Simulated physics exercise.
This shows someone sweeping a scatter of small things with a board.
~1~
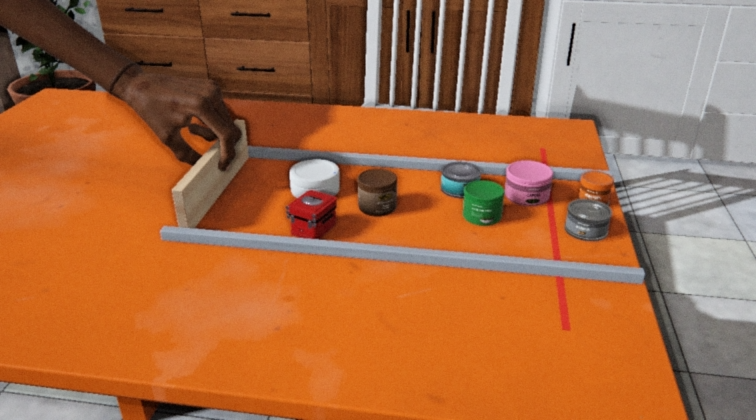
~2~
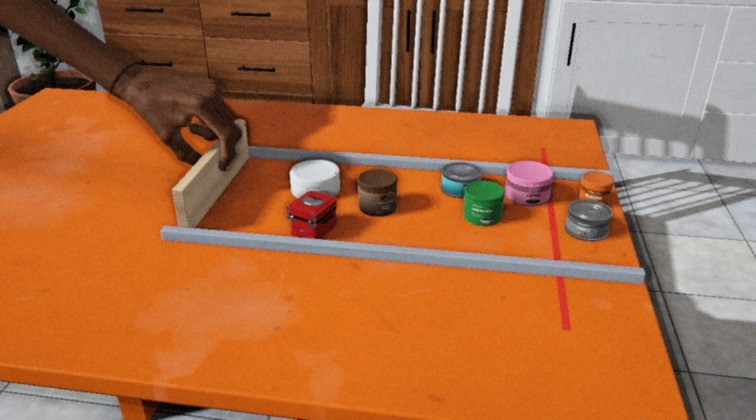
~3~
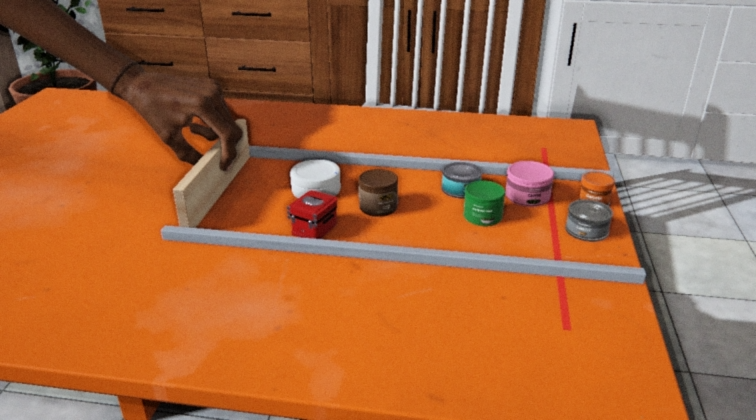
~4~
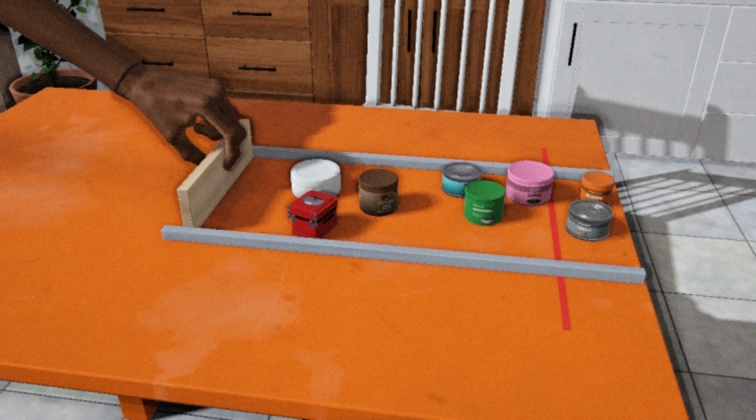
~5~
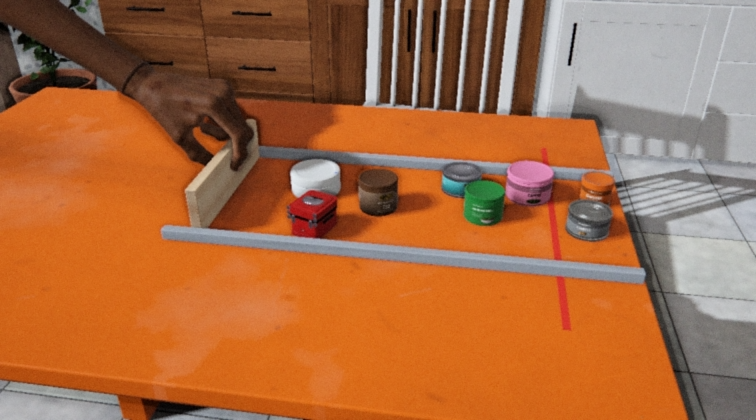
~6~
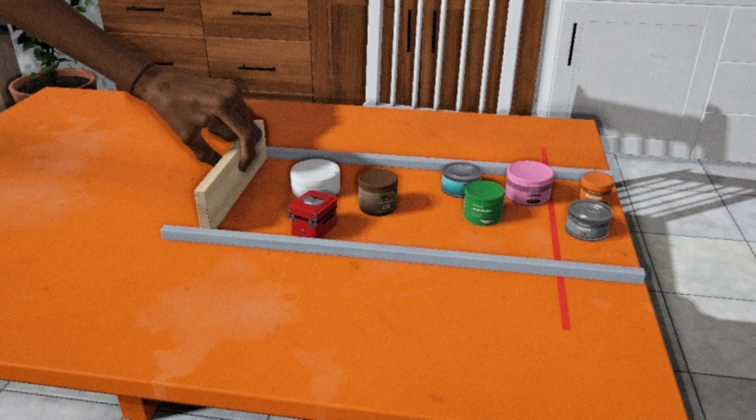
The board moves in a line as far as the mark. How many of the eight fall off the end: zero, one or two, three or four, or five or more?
The number that fall off is one or two.
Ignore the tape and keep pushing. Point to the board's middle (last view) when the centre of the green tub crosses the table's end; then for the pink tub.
For the green tub at (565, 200), for the pink tub at (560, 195).
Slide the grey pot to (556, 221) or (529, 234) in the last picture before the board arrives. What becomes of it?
Place by place, it falls; is kept.
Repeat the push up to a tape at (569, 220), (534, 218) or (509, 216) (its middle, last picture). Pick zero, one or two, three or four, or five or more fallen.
One after another: 3 or 4; just one or two; no fall at all.
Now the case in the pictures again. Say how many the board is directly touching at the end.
4 of them.
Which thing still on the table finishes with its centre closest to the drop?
That is the pink tub.
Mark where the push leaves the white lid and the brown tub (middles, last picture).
The white lid stops around (578, 201); the brown tub around (577, 220).
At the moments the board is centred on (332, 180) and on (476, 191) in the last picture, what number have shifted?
By then 3, and 6.
Soon after, none off yet; orange tin at rest near (596, 190); grey pot at rest near (588, 220); pink tub at rest near (529, 183).
By the end, the number that fall off is one or two; fallen, grey pot and orange tin.
